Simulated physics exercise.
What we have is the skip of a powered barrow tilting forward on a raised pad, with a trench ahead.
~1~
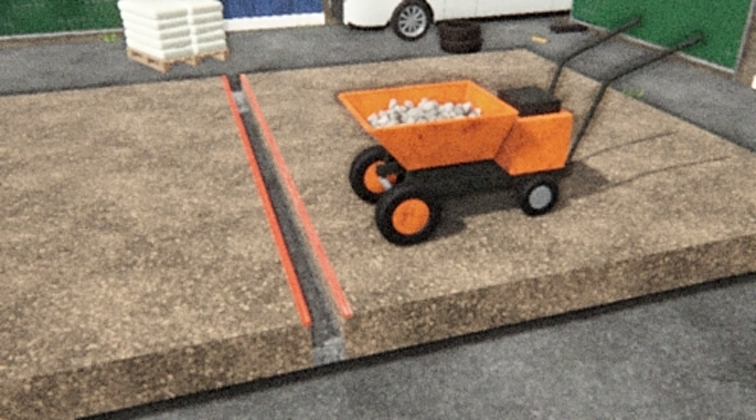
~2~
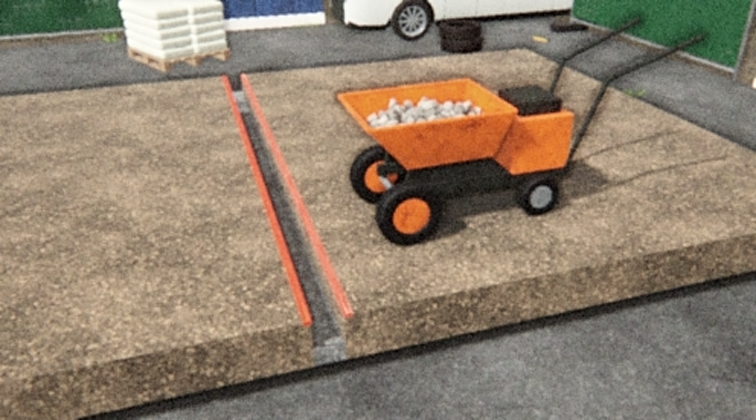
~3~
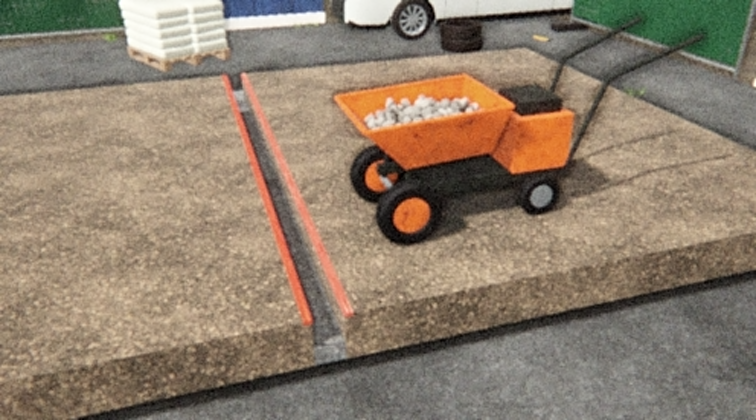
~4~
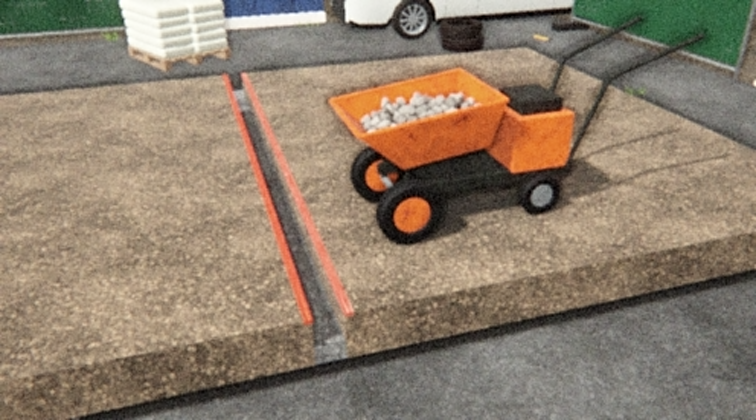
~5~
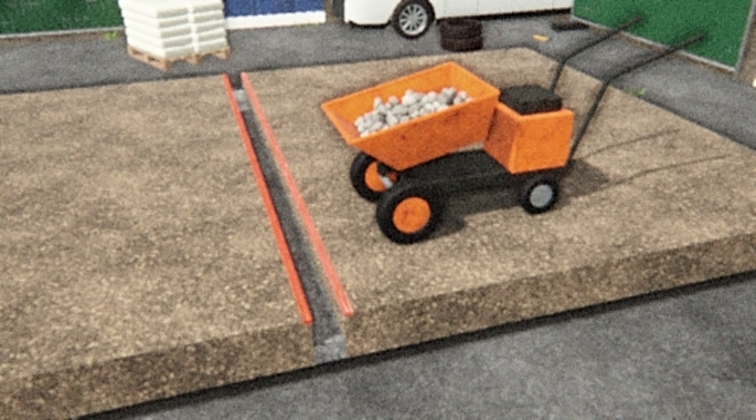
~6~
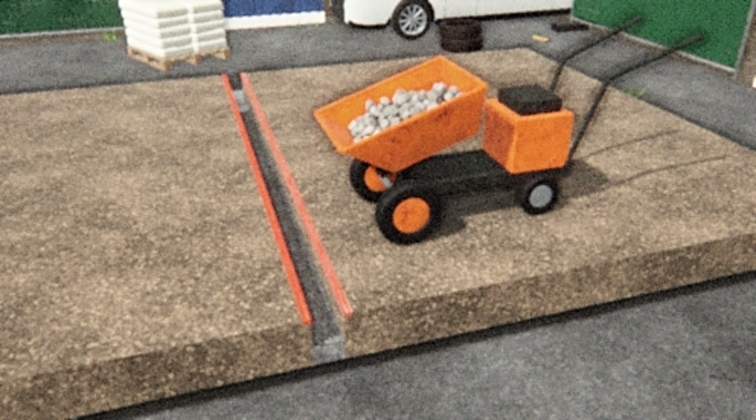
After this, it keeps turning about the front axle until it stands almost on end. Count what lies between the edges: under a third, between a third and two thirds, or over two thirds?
The trench ends with from one third to two thirds of it.
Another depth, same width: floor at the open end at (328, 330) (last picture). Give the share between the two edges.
Roughly 30 in a hundred.
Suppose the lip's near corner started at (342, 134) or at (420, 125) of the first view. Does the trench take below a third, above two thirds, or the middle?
The first try: Under a third. The second: The middle third.
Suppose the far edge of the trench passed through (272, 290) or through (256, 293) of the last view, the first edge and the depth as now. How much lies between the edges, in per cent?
In turn 90 and 100 in a hundred.
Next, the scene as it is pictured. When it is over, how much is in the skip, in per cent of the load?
It comes to 10 per cent or so.
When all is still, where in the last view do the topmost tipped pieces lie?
Near (264, 224).
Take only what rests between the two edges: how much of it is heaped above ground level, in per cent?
Near 15 %.
Soon, skip tipped steeply; all in the skip.
A while on, skip tipped steeply; most in the skip; a small part in or heaped over the trench; a small part beyond it.
Towards the end, skip tipped right over; a small part in the skip; about half in or heaped over the trench; about a third beyond it.
Finally, skip tipped right over; a small part in the skip; about half in or heaped over the trench; about a third beyond it.
